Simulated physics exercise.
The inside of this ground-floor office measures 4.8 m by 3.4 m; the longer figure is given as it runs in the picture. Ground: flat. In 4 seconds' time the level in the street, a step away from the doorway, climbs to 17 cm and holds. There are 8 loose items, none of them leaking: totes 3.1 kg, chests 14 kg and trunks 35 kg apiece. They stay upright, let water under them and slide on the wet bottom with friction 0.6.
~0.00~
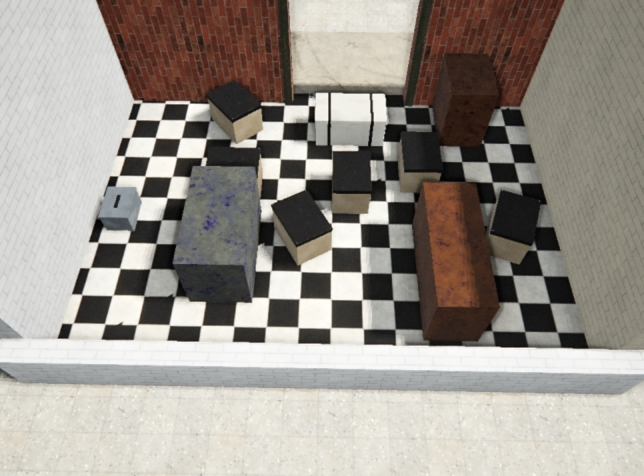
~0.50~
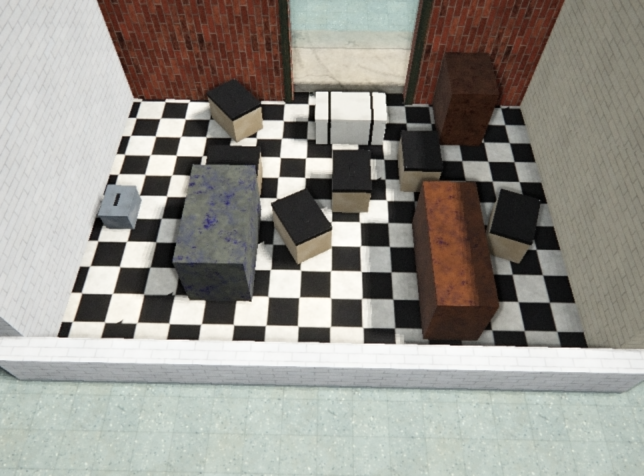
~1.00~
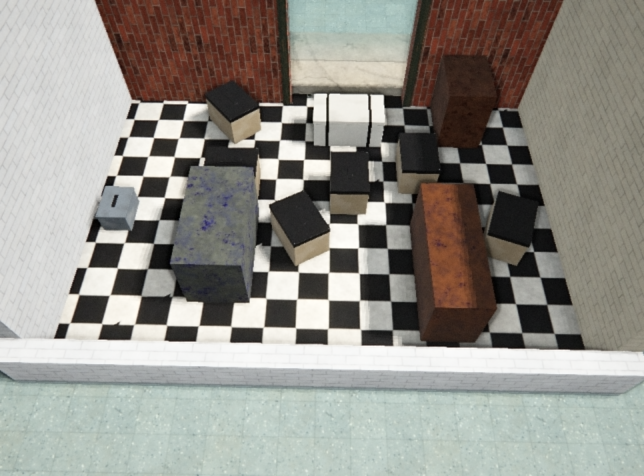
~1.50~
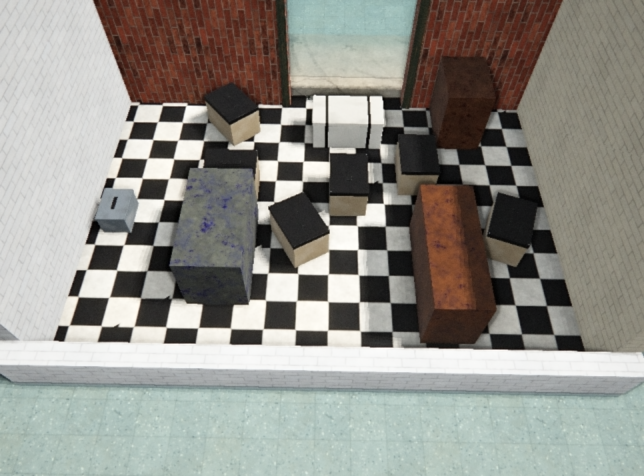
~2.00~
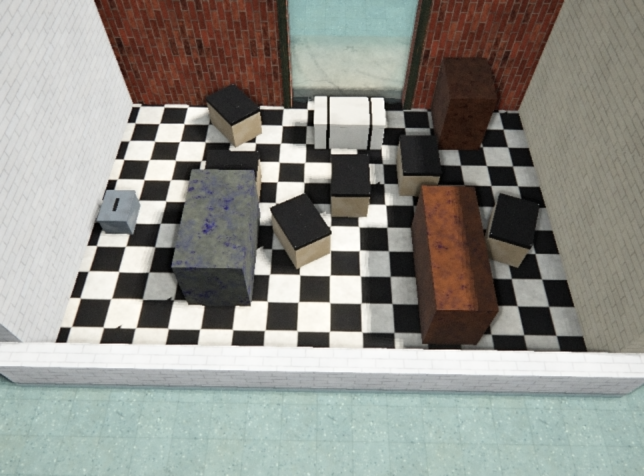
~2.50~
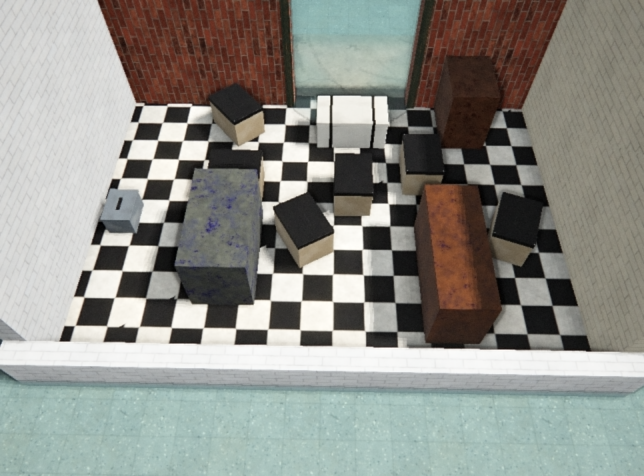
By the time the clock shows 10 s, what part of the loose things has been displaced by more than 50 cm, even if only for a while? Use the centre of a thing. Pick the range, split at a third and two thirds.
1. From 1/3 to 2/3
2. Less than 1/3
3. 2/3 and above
Option 1: From 1/3 to 2/3.
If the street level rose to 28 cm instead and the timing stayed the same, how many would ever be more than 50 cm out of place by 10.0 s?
You'd get 7 in that case.
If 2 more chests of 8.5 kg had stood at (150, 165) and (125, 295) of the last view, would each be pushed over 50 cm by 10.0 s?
The first: Farther. The second: Not as far.
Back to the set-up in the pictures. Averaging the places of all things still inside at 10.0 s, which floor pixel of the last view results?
Around (318, 233).
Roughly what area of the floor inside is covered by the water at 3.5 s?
Wet: Near 1.0 m2.
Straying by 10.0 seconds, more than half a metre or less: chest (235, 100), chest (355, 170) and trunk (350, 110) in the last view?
So that's inside it for the first, beyond it for the second and beyond it for the last.
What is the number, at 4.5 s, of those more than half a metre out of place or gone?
Result: 0.
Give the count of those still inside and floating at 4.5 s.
Count: 0.
After 3.5 s 0 of 8 are over 50 cm from their spots; 0 afloat.
After 4.5 s 0 of 8 are over 50 cm from their spots; 0 afloat.
After 7.0 s 1 of 8 are over 50 cm from their spots; 0 afloat.
After 10.0 s 3 of 8 are over 50 cm from their spots, and 3 have been at some point; 2 afloat.
